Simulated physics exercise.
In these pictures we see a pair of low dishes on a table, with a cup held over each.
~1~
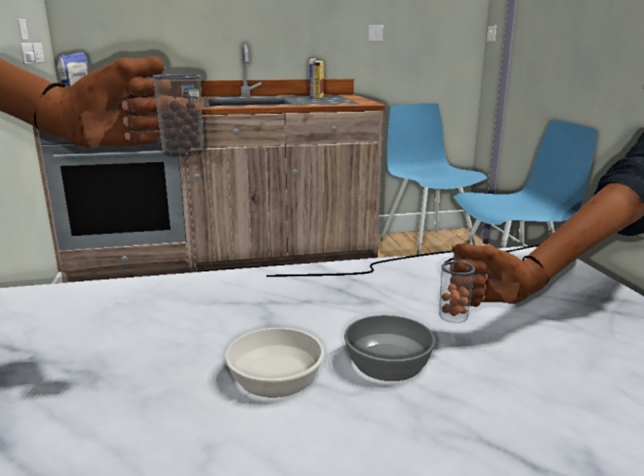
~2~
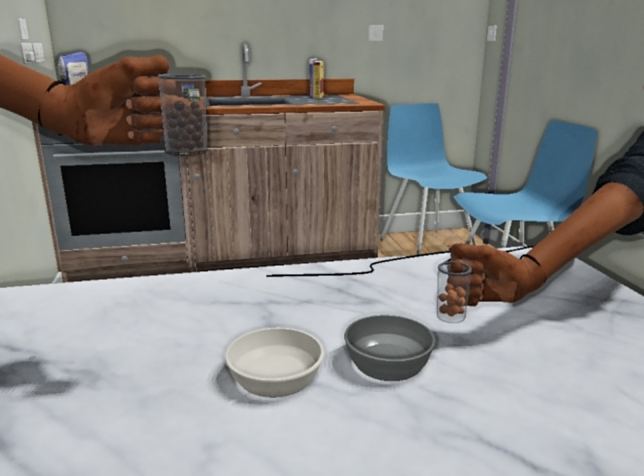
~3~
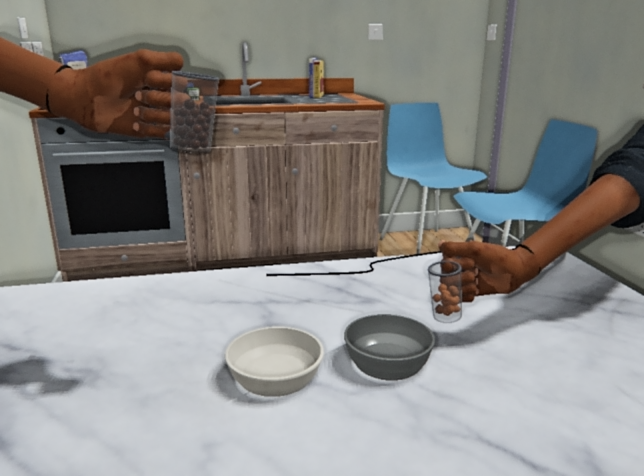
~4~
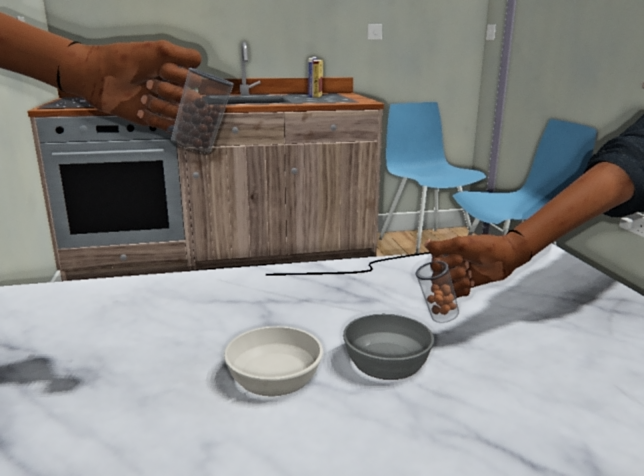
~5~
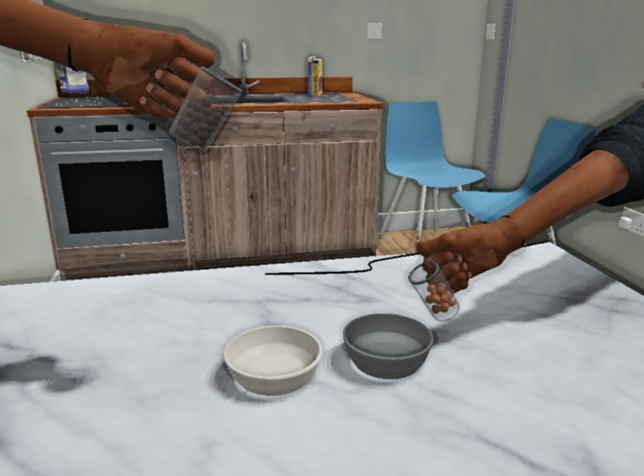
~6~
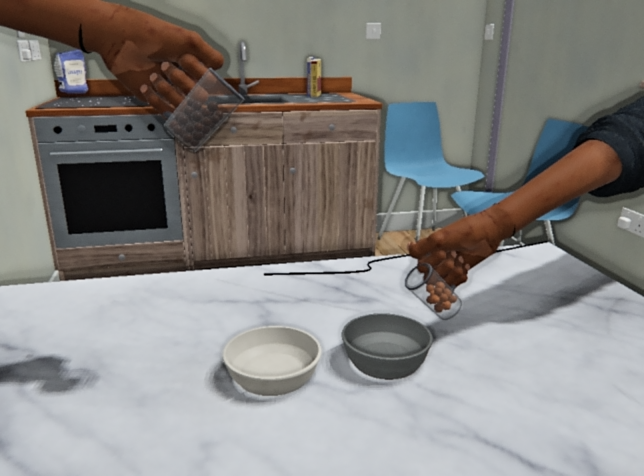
At first, two hands hold clear cups of small brown balls upright, the left one high up and the right one lower, near two empty bowls on a marble table. Then both hands gradually tilt their cups together, the left shifting slightly right and the right slightly left, until both lean steeply.
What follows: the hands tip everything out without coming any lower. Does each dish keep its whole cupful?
Left: It should fail to retain everything. Right: It should manage to retain everything.
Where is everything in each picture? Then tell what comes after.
In the first picture, left dish at (282, 382), empty; left cup at (180, 114), holding chocolate balls, high above its dish; right dish at (404, 362), empty; right cup at (456, 292), holding hazelnuts, just above its dish.
In the second picture, left cup at (184, 114), upright; right cup at (453, 293), upright.
In the third picture, left cup at (193, 113), tipped 9°; right cup at (446, 292), tipped 9°.
In the fourth picture, left cup at (201, 112), tipped 20°; right cup at (439, 293), tipped 20°.
In the fifth picture, left cup at (204, 111), tipped 32°; right cup at (435, 292), tipped 32°.
In the sixth picture, left dish at (279, 380); left cup at (203, 111), tipped 44°; right dish at (402, 361); right cup at (434, 293), tipped 44°.
Then, 0.28 s past the last view, left, all still in the cup; right, all still in the cup.
Then, 0.57 s past the last view, left, nearly all still in the cup, a stray few in the air; right, all still in the cup.
Then, 0.92 s past the last view, left, a stray few still in the cup, about a quarter in the dish, about two thirds in the air; right, about a quarter still in the cup, most in the dish, a small part in the air.
Finally, left, about two thirds in the dish, about a third outside the dish; right, all in the dish, none outside the dish.
